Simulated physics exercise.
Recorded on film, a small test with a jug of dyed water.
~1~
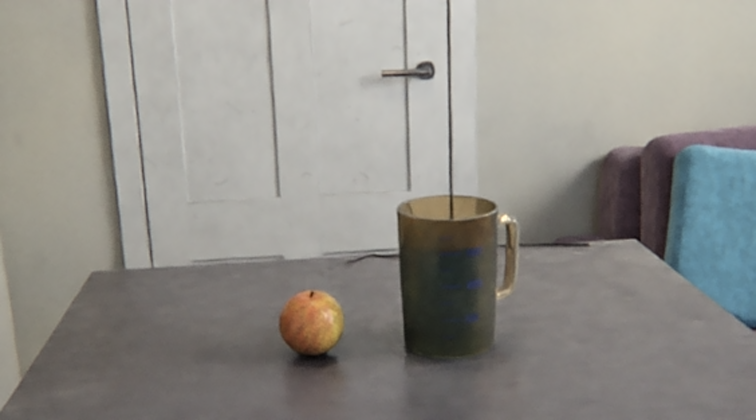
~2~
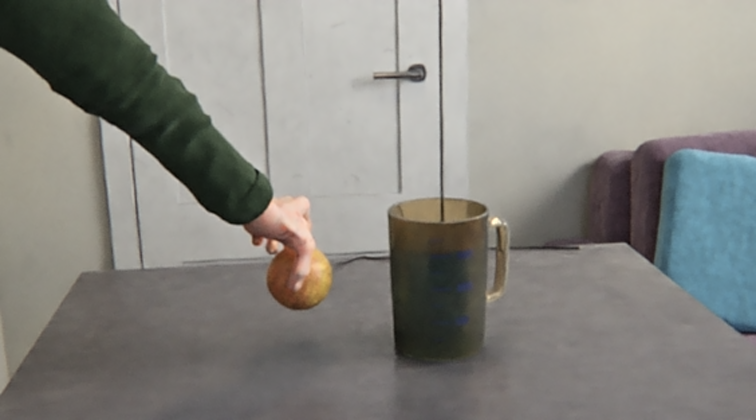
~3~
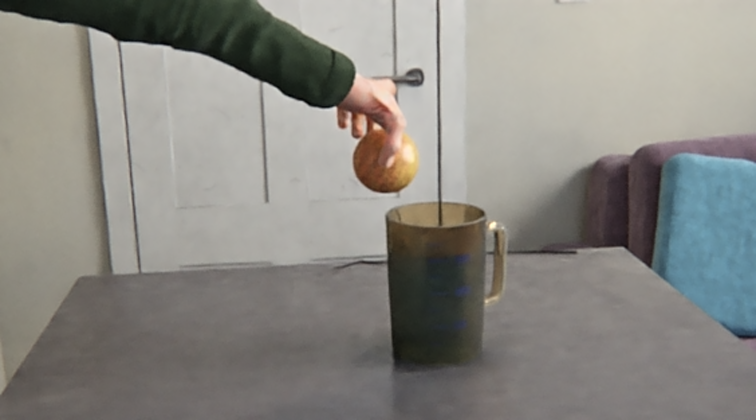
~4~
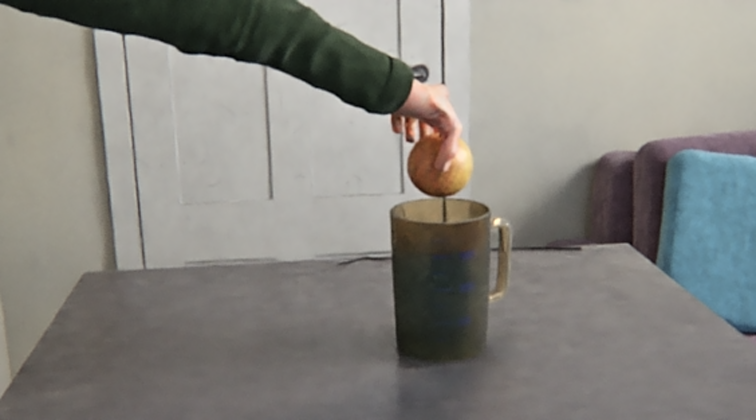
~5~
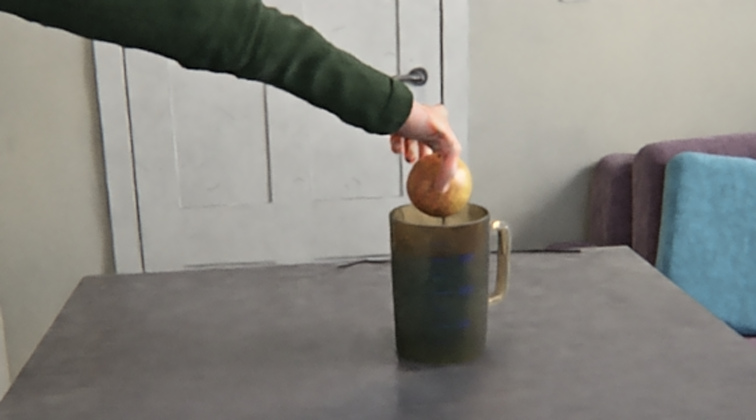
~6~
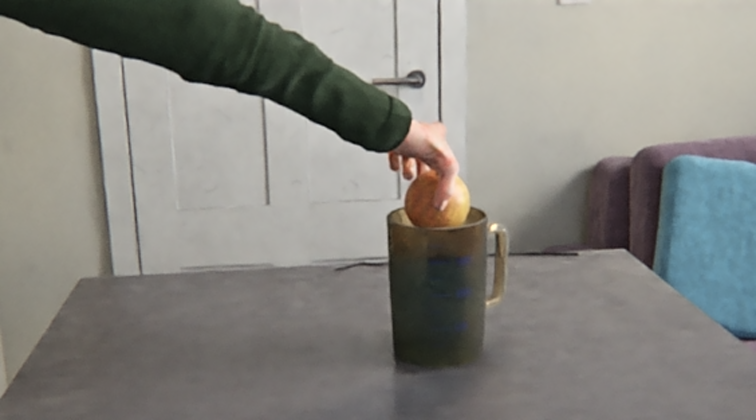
To begin with, an apple sits on a grey table to the left of a jug of dark liquid. A hand in a green sleeve reaches in from the left, picks up the apple and carries it right, above the jug, then lowers it to the jug's open top, still gripping it.
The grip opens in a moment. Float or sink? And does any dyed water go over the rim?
In the dyed water it stays up, and the jug holds it fine.
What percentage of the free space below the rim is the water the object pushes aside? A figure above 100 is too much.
It comes to around 50 per cent.
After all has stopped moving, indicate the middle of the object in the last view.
Centre, approximately: (437, 245).
Next, the apple enters the dyed water; the jug is about three quarters full.
After that, the apple comes up again; the jug is nearly full.
Finally, the apple rides on the surface; the jug is nearly full; the top is dry.
